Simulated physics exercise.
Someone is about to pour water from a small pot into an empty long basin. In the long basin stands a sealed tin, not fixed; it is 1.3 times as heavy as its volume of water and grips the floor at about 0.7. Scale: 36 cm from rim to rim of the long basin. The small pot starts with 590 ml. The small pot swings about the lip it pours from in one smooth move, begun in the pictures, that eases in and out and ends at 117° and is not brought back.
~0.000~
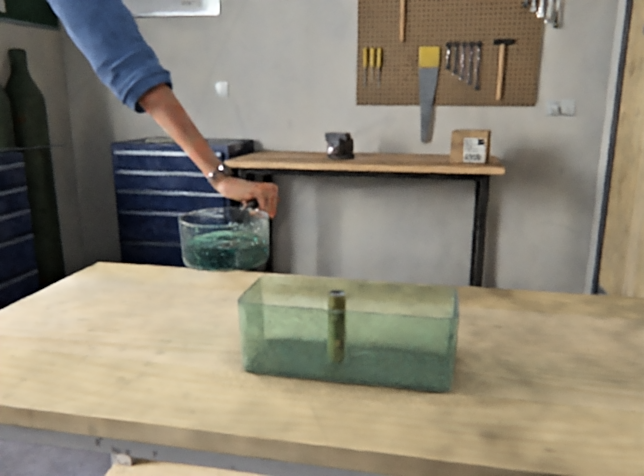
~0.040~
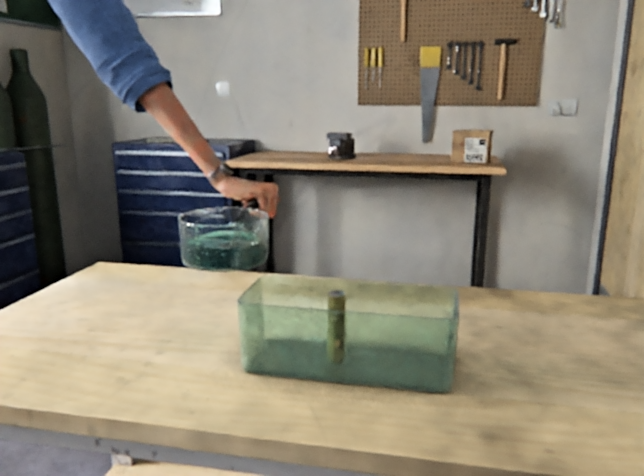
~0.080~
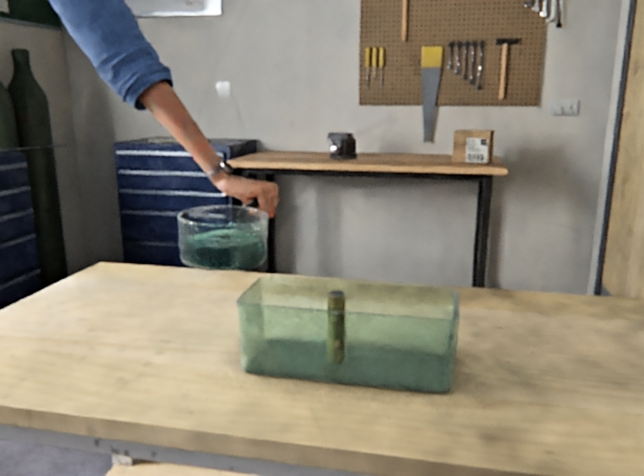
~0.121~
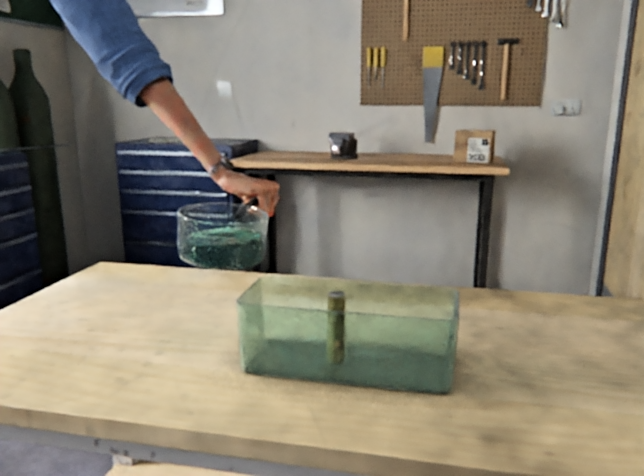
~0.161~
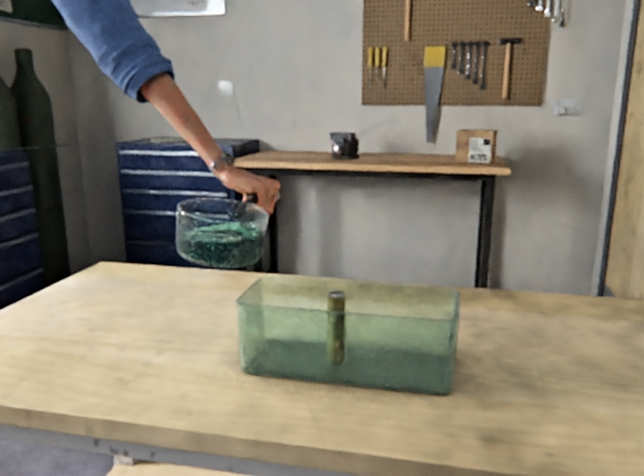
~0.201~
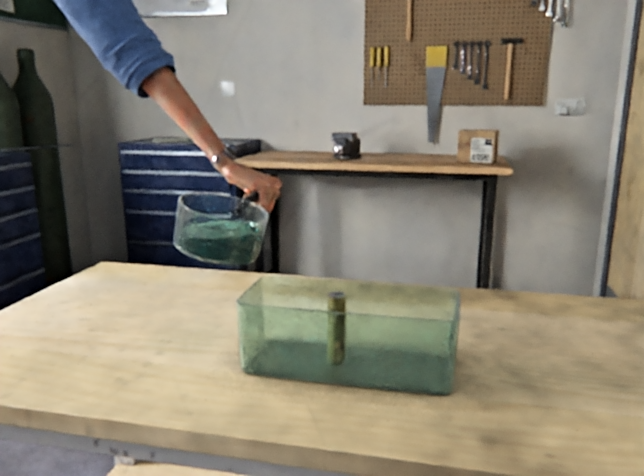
At the start, a hand at the left holds a small glass pot of water level beside a long green basin with a tin standing in it, on a wooden table. The hand then tilts the pot slightly, slowly at first and then a little more, its left side rising.
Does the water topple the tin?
The tin topples.
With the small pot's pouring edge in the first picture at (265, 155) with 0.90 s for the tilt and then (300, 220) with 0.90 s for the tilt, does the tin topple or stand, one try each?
First it stays up; then it keeps standing.
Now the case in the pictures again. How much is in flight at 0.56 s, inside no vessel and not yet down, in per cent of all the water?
About 30 per cent.
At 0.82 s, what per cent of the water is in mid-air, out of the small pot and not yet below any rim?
Some 22 per cent.
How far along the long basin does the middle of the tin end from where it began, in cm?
Some 8.5 cm.
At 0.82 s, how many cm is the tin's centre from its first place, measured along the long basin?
Some 1 cm.
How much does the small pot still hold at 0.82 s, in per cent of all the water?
Some 8 per cent.
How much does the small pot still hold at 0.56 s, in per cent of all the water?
Near 70 in a hundred.
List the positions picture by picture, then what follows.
In the first picture, it leans 0°; its right rim is at (266, 220); the water meets the walls at (189, 238) and (266, 242); the long basin's rim runs from (250, 289) to (458, 304); the tin's top is at (337, 296).
In the second picture, it leans 1°; its right rim is at (266, 220); the water meets the walls at (188, 238) and (266, 242).
In the third picture, it leans 2°; its right rim is at (266, 220); the water meets the walls at (187, 237) and (265, 240).
In the fourth picture, it leans 5°; its right rim is at (265, 220); the water meets the walls at (186, 236) and (264, 238).
In the fifth picture, it leans 9°; its right rim is at (265, 220); the water meets the walls at (184, 232) and (262, 235).
In the sixth picture, it leans 14°; its right rim is at (265, 220); the water meets the walls at (183, 227) and (261, 232).
Then, 0.56 s in, the tilt is 81° and 70 per cent is still to pour; the tin stands where it began.
Then, 0.82 s in, the tilt is 115° and 8 per cent is still to pour; the tin leans 9°.
Then, 1.10 s in, the tilt is 117° and 0 per cent is still to pour; the tin lies on its side.
Then, 1.40 s in, the tilt is 117° and 0 per cent is still to pour; the tin lies on its side.
Finally, the tin lies on its side.
